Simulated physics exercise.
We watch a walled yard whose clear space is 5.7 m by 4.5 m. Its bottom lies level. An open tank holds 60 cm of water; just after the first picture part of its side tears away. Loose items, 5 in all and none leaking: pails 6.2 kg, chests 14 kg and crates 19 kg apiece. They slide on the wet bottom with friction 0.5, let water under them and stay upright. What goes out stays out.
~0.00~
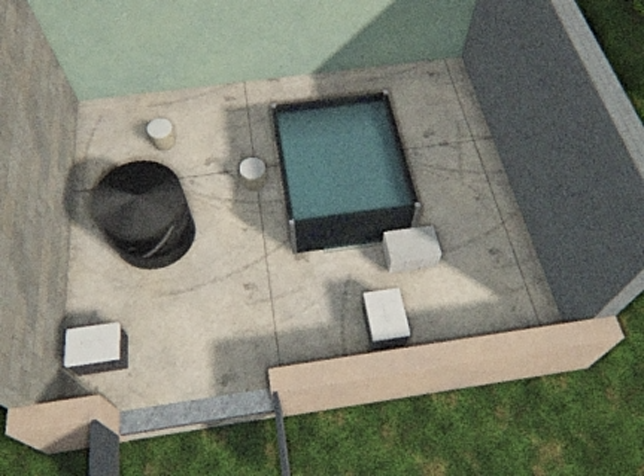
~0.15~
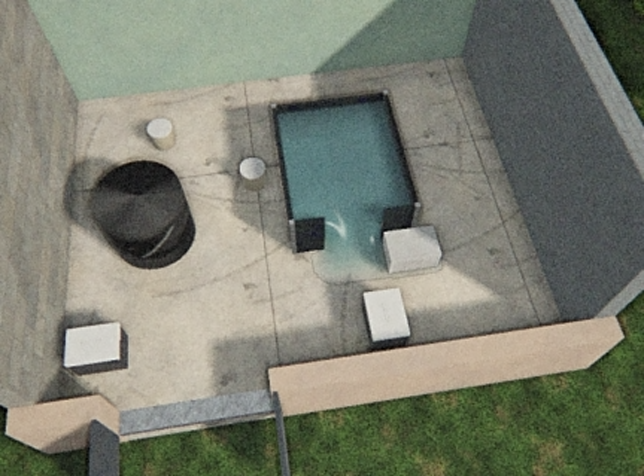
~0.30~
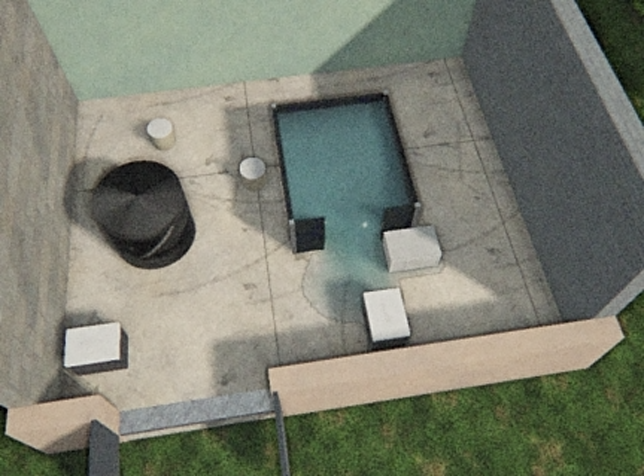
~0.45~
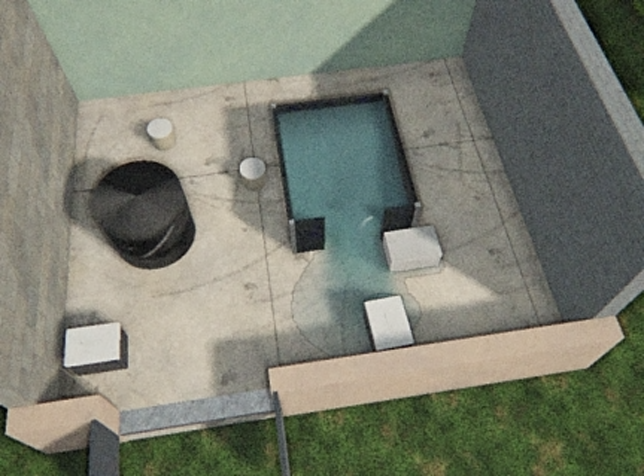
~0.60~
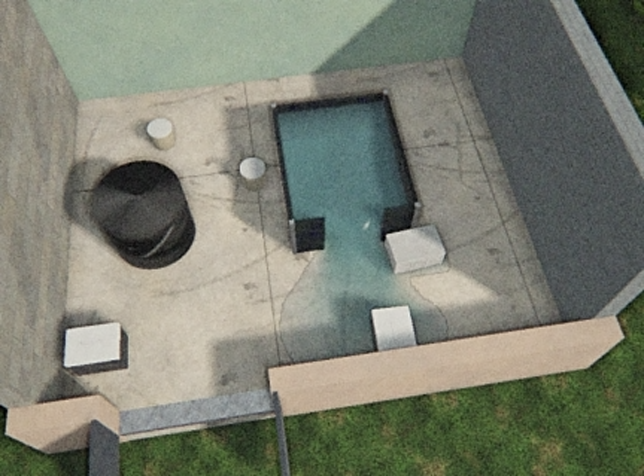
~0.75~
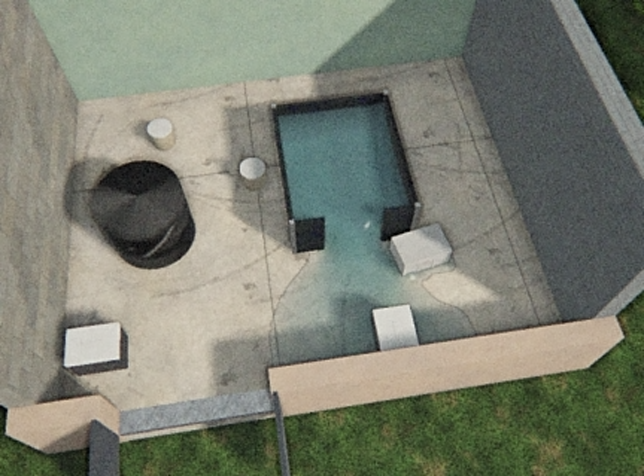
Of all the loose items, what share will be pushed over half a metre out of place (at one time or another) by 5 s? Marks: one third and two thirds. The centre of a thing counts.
It is between one and two thirds.
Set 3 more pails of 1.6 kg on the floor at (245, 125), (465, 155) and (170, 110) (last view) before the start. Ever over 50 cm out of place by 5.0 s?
In that order: Short of it, more, less.
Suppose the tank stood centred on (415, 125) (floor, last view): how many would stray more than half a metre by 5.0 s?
Then 2.
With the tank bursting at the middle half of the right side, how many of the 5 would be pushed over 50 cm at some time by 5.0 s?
Then 1.
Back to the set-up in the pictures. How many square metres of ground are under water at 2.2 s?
Roughly 10.0 m2.
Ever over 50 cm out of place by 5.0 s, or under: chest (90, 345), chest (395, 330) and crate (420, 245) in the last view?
In turn: Over, more, less.
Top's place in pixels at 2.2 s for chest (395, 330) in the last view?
Around (493, 302).
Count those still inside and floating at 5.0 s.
I count 0.
After 1.1 s 0 of 5 are over 50 cm from their spots; 1 afloat.
After 2.2 s 1 of 5 are over 50 cm from their spots; 1 afloat.
After 3.5 s 2 of 5 are over 50 cm from their spots; 1 afloat.
After 5.0 s 2 of 5 are over 50 cm from their spots, and 2 have been at some point; 0 afloat.
